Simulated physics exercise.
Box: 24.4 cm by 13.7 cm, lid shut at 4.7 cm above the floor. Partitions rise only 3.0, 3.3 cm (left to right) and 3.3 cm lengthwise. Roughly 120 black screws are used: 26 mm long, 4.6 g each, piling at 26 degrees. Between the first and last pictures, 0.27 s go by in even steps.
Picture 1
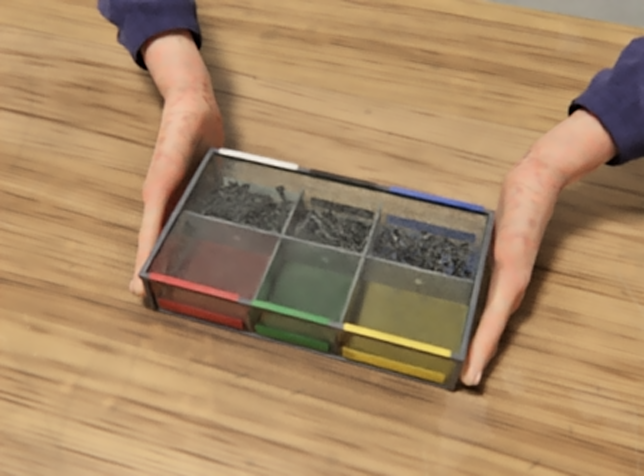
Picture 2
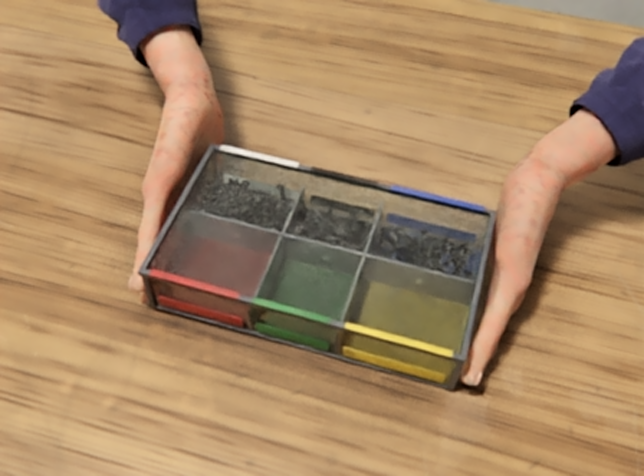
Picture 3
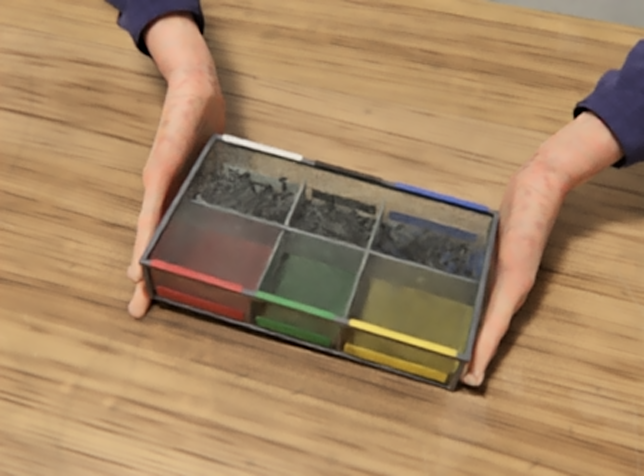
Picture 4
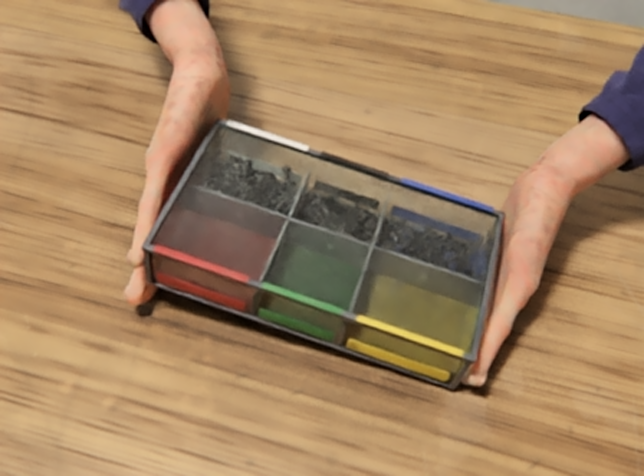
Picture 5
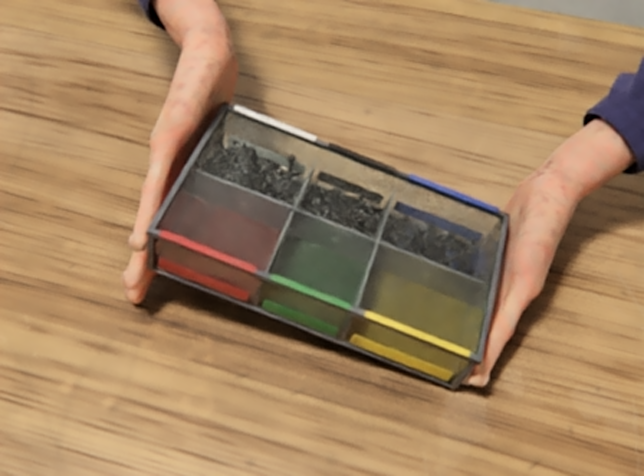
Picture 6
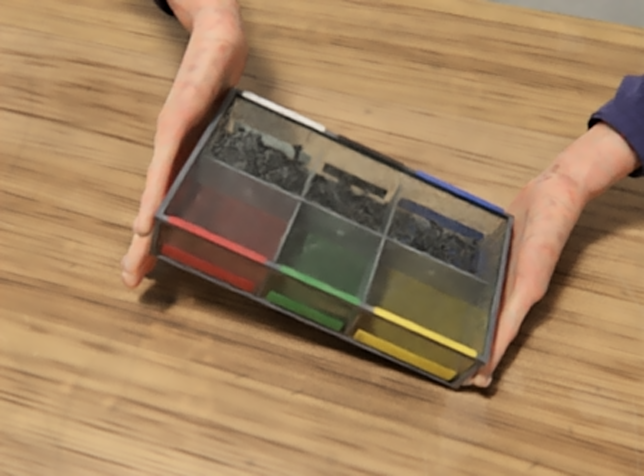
On a wooden table, two hands held a clear-topped box with six compartments, small dark pieces in the back three, then gradually raised its left side, tilting it while the right side stayed low.
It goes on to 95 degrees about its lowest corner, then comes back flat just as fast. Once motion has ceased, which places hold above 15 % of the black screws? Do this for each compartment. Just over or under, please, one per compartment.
One by one: Red: Fails to beat the threshold; blue: Beats the threshold; green: Fails to beat the threshold; yellow: Fails to beat the threshold; white: Beats the threshold; black: Beats the threshold.
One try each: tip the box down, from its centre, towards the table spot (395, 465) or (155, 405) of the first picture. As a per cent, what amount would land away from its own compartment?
Approximately 25 percent, then 20 percent.
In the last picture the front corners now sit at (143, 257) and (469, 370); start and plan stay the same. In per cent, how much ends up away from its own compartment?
Near 20 %.
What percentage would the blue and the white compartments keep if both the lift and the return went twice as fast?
Final share: Blue 35 %, white 35 %.
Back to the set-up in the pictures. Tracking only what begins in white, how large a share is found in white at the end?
My estimate is roughly 70 percent.
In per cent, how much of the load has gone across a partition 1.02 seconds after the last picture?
Roughly 15 per cent.
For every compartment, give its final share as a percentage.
The red one ends with 0, blue 40, green 0, yellow 0, white 30 and black 25 per cent.
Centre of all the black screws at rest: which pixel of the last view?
Roughly (364, 241).
Then, 1.02 s after the last picture, tilt 95 degrees; blue 35 %, white 35 %, black 30 %.
Then, 1.71 s after the last picture, tilt 42 degrees; blue 45 %, white 30 %, black 25 %.
Then, 2.42 s after the last picture, tilt 0 degrees; blue 40 %, white 30 %, black 25 %.
In the end, red 0 %, blue 40 %, green 0 %, yellow 0 %, white 30 %, black 25 %.
